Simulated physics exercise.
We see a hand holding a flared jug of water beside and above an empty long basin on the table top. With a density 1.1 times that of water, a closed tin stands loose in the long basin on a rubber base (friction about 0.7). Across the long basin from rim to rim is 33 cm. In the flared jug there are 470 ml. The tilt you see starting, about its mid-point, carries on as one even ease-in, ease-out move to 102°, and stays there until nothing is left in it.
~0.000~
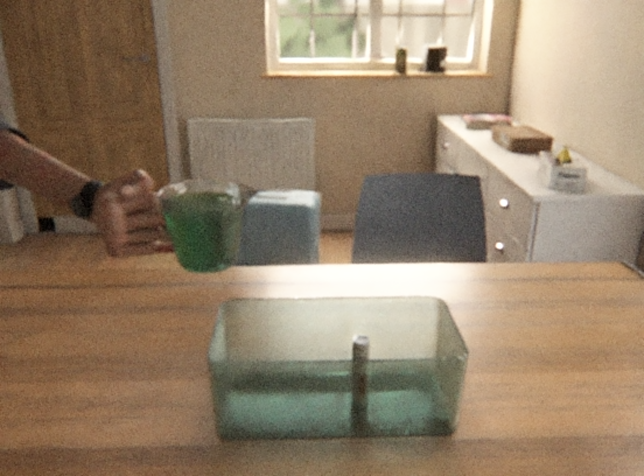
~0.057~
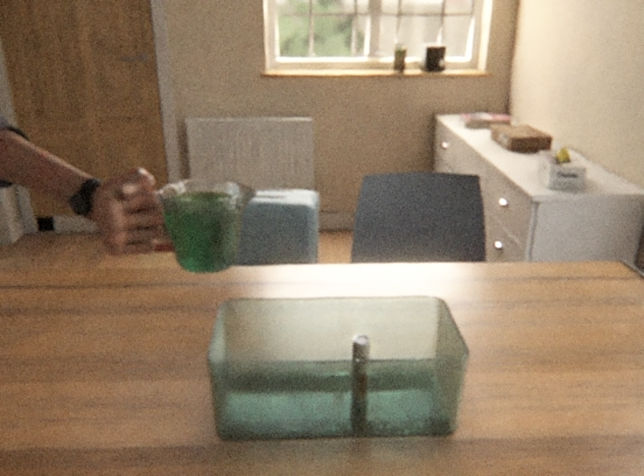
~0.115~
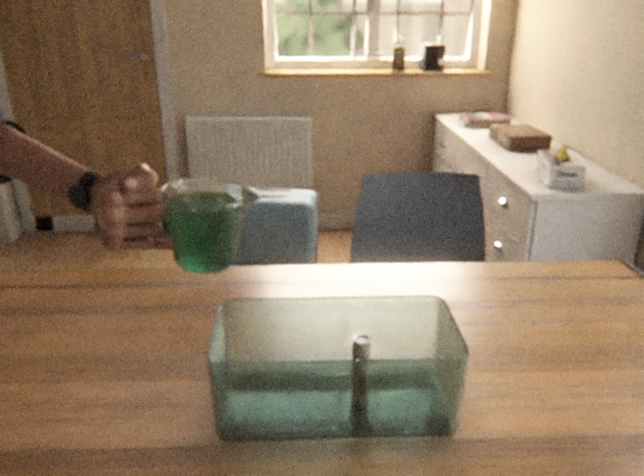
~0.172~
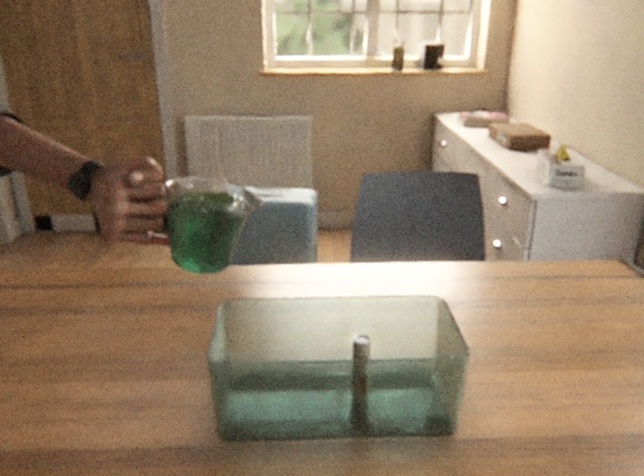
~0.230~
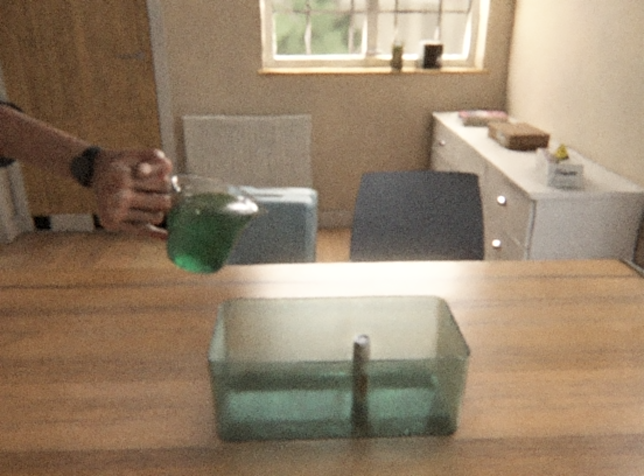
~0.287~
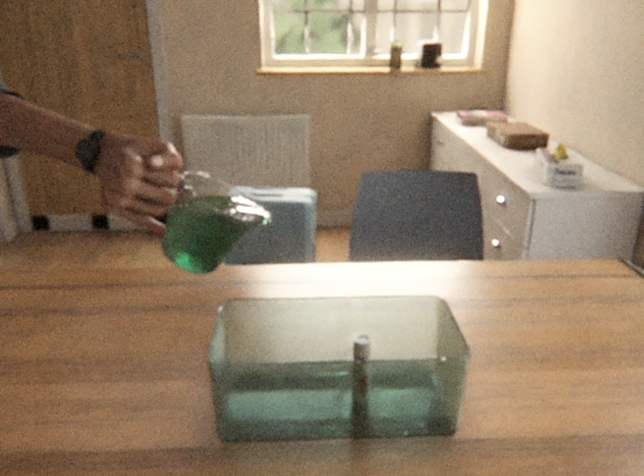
At a wooden table, a hand increasingly tilts a clear jug of green water rightward above a basin holding an upright tin.
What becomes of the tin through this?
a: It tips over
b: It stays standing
The answer is b.
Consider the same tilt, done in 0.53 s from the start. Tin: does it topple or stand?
Outcome - the tin stays erect.
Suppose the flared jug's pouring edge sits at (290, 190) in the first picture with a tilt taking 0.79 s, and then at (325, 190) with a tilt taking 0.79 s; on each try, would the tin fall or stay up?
The tin overturns the first time and overturns the second time.
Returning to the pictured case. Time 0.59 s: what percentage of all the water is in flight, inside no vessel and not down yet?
Around 30 percent.
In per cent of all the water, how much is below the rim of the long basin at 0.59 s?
At that time the basin holds about 24 per cent of the liquid.
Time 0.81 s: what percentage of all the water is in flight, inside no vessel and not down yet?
12 per cent or so.
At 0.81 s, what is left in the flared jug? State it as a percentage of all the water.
7 %.
After 0.59 s the tilt is 86° and 47 per cent is still to pour; the tin stands where it began.
After 0.81 s the tilt is 102° and 7 per cent is still to pour; the tin stands where it began.
After 1.04 s the tilt is 102° and 0 per cent is still to pour; the tin stands where it began.
After 1.29 s the tilt is 102° and 0 per cent is still to pour; the tin stands where it began.
In the end the tin stands where it began.
